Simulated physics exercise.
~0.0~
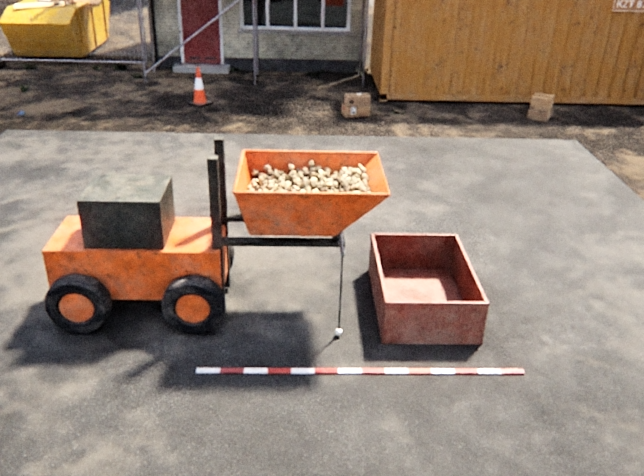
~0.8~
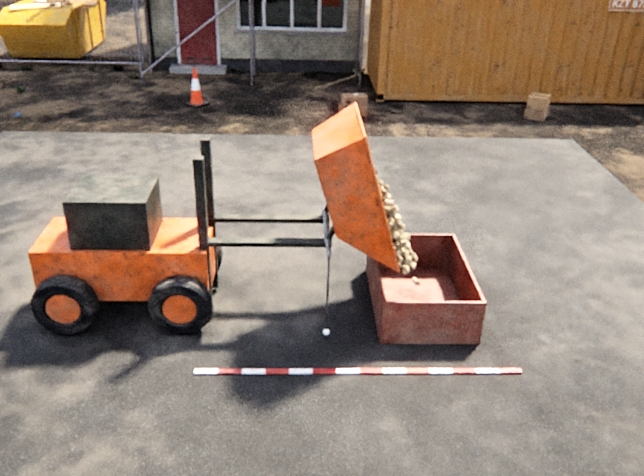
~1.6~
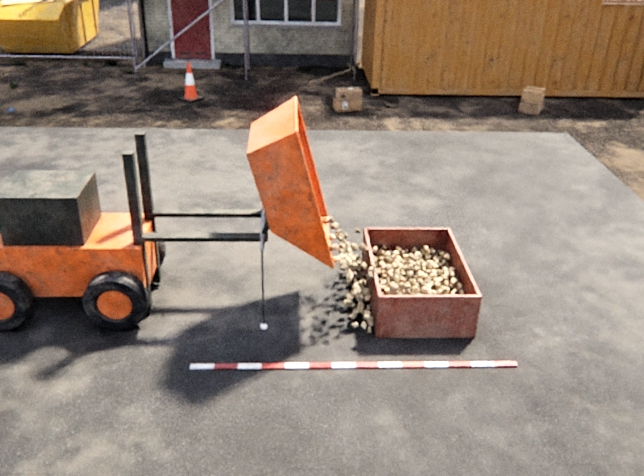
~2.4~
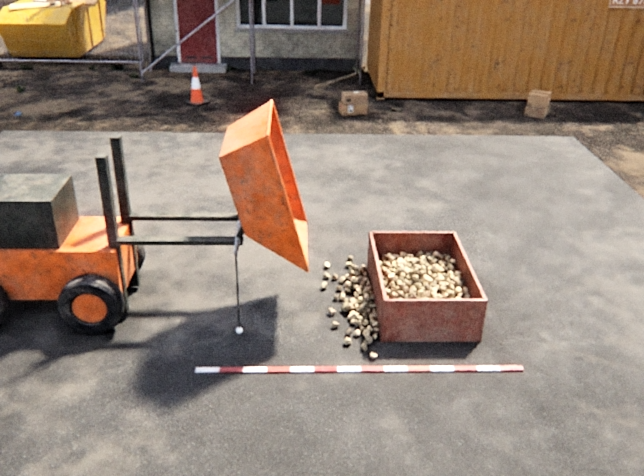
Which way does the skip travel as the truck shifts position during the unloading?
The skip travels to the left, away from the bin, as the truck draws back.
